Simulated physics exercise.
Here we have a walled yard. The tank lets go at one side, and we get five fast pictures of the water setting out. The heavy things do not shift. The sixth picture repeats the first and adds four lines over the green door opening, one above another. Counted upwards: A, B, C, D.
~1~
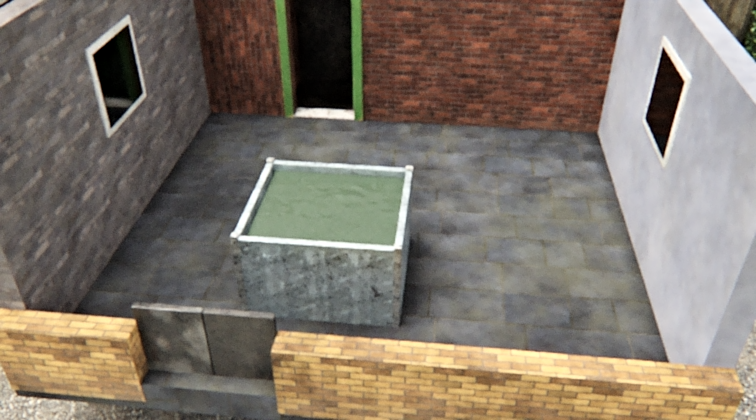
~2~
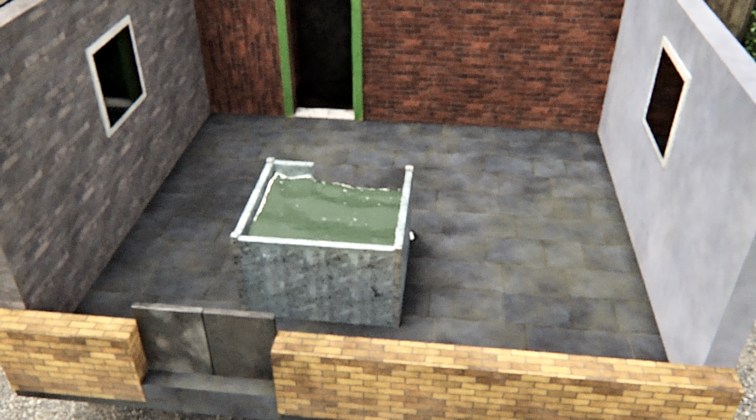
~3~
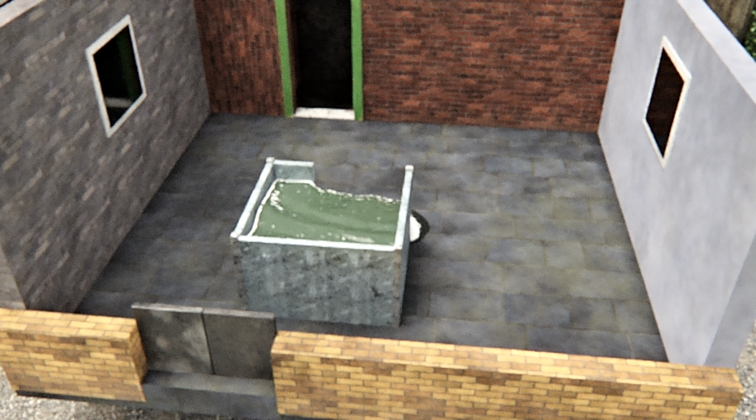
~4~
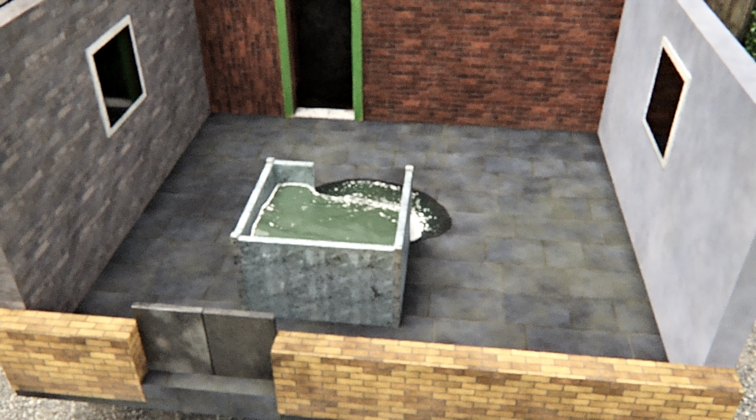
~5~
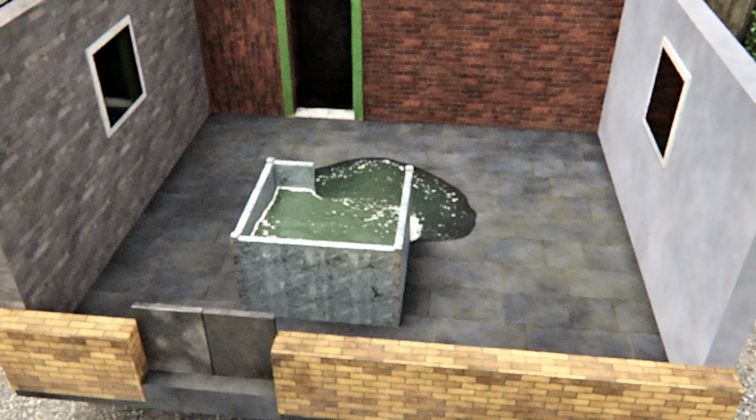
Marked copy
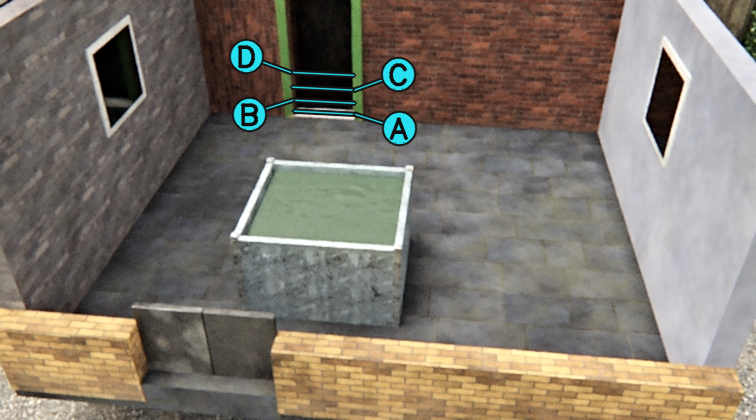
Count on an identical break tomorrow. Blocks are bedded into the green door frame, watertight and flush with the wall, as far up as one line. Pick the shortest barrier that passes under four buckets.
Go for B.
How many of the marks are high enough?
Three of the four.
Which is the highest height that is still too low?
Height A.
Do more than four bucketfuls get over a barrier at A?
Yes.
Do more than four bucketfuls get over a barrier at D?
No, not at all.
On the marked copy, A at (324, 112); B at (323, 101); C at (323, 88); D at (322, 73); from the bottom up A, B, C, D.
Choosing A, about 12 bucketfuls get in.
Choosing B, a splash gets over, under a bucket.
Choosing C, nothing gets over.
Choosing D, nothing gets over.
